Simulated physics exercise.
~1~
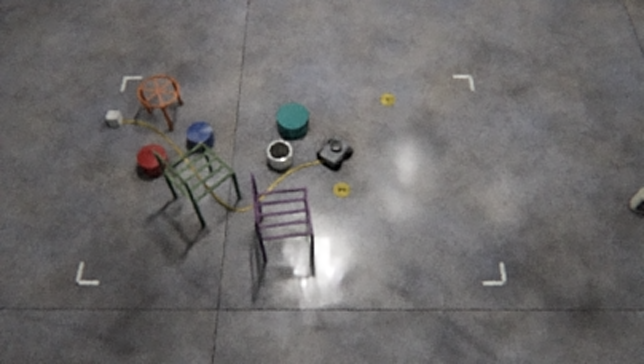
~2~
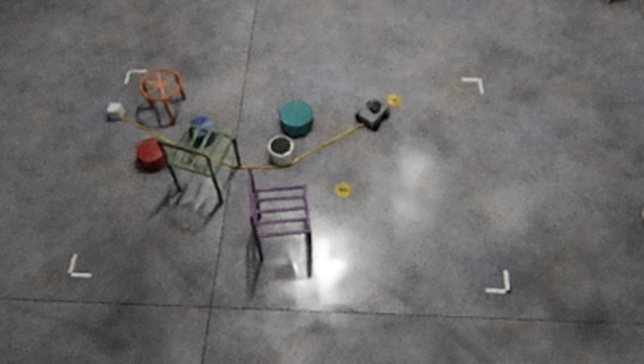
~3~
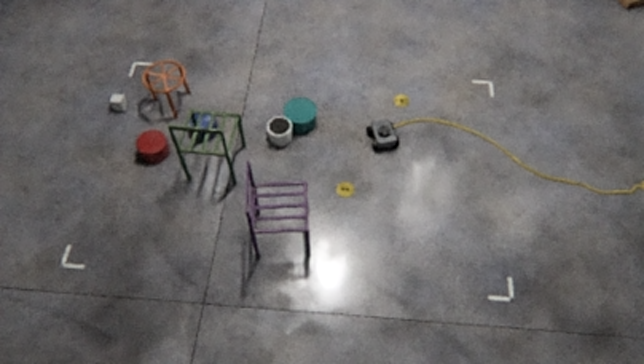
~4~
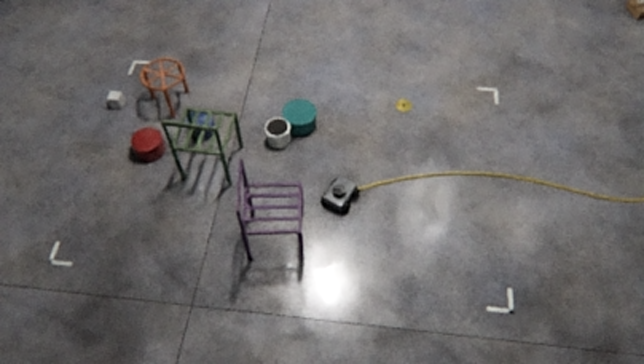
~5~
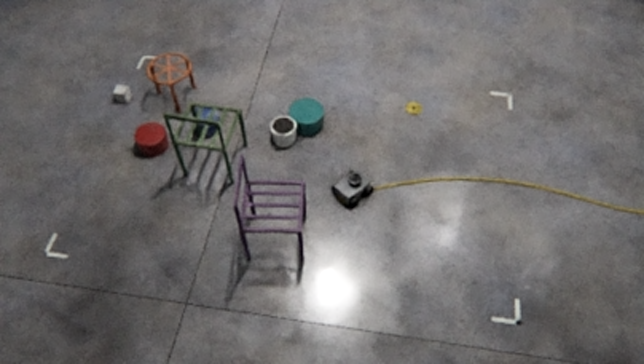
A small dark cart trailing a yellow lead drives over a grey concrete floor with white corner marks, seen from high above as the view drifts slightly. An orange stool, red and blue tubs and a green chair stand at left, with a purple chair, white pot and teal bin nearer the middle. The cart heads right and up to the far yellow mark, its lead tightening as the green chair and white pot shift. The lead then comes free at the left and stretches off to the right. Finally, the cart moves down and left to the nearer mark and stops beside the upright purple chair.
